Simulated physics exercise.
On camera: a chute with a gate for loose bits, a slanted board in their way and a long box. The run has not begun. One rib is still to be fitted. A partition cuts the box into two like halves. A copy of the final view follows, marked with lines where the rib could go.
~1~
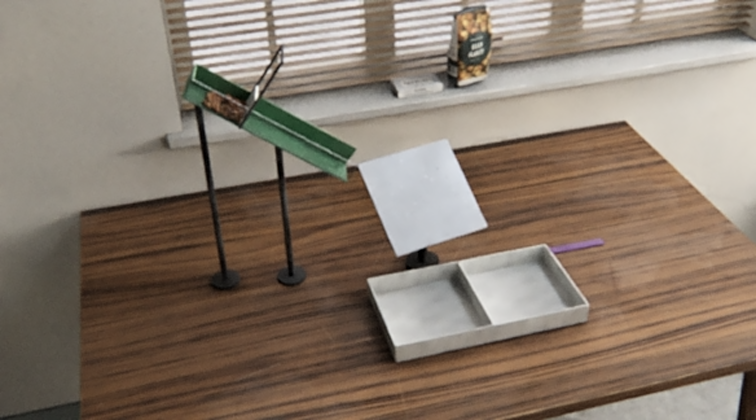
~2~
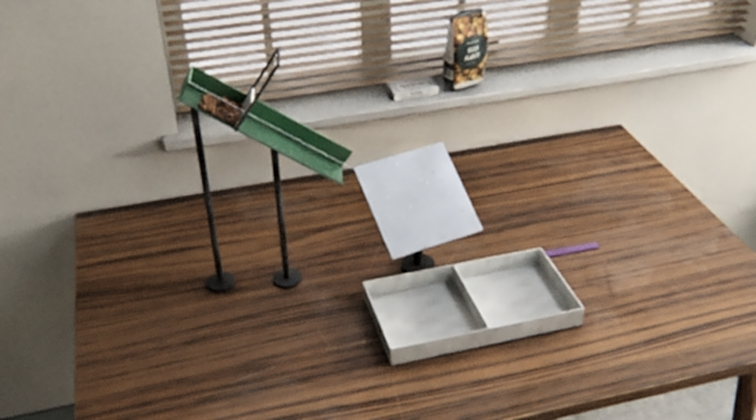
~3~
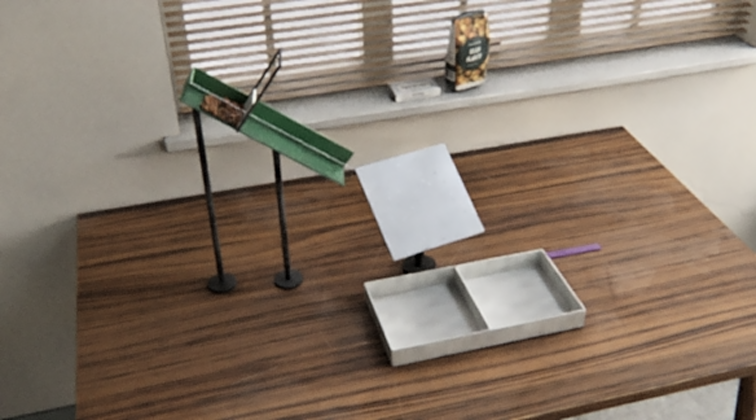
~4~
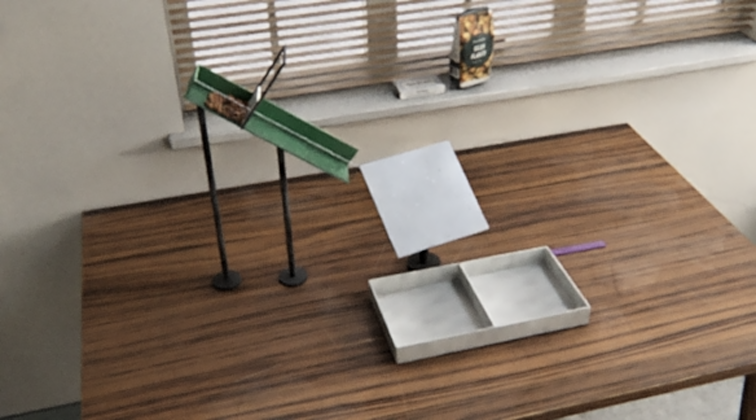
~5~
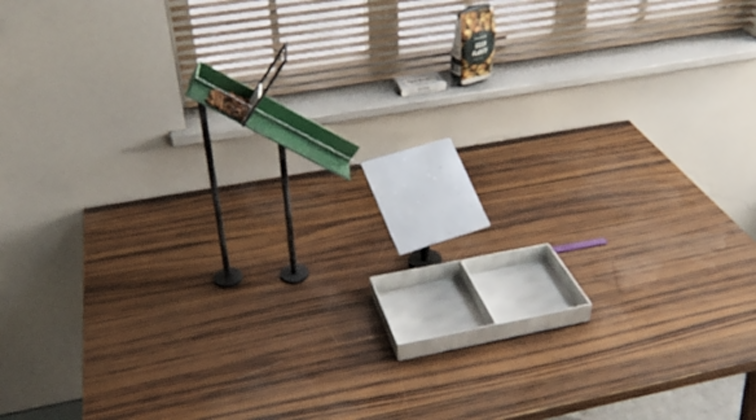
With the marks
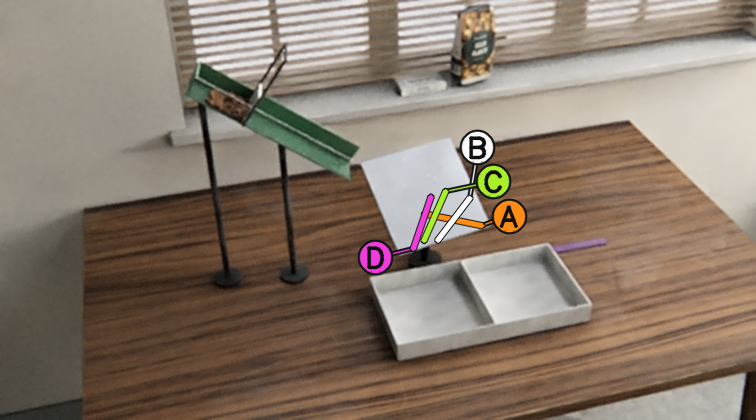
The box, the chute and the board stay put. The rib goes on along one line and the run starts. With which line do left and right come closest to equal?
Use line A.
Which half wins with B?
The left half.
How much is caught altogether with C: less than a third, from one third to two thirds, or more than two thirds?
More than two thirds.
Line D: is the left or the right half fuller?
More lands on the left.
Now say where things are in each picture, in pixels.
The first frame shows load behind the gate (233, 109), cereal balls; lip of the chute (346, 173), sloping gently.
The second frame shows middle of the board (418, 198), tilted fairly steeply; middle of its low edge (439, 244); of its high edge (399, 154).
The third frame shows front corners of the box (393, 350) and (585, 310); front end of its middle wall (491, 329); gate still shut (252, 100).
The fourth frame shows middle of the load (235, 110); lip (348, 174).
The fifth frame shows middle of the load (237, 107); lip (349, 171).
On the marked copy, line A from (424, 213) to (481, 225); line B from (469, 198) to (437, 240); line C from (445, 191) to (424, 240); line D from (430, 197) to (413, 248).
Choosing A, of what is caught, roughly two thirds in the left half, roughly a third in the right.
Choosing B, of what is caught, almost all in the left half, just a few in the right.
Choosing C, of what is caught, almost all in the left half, just a few in the right.
Choosing D, of what is caught, almost all in the left half, about a tenth in the right.
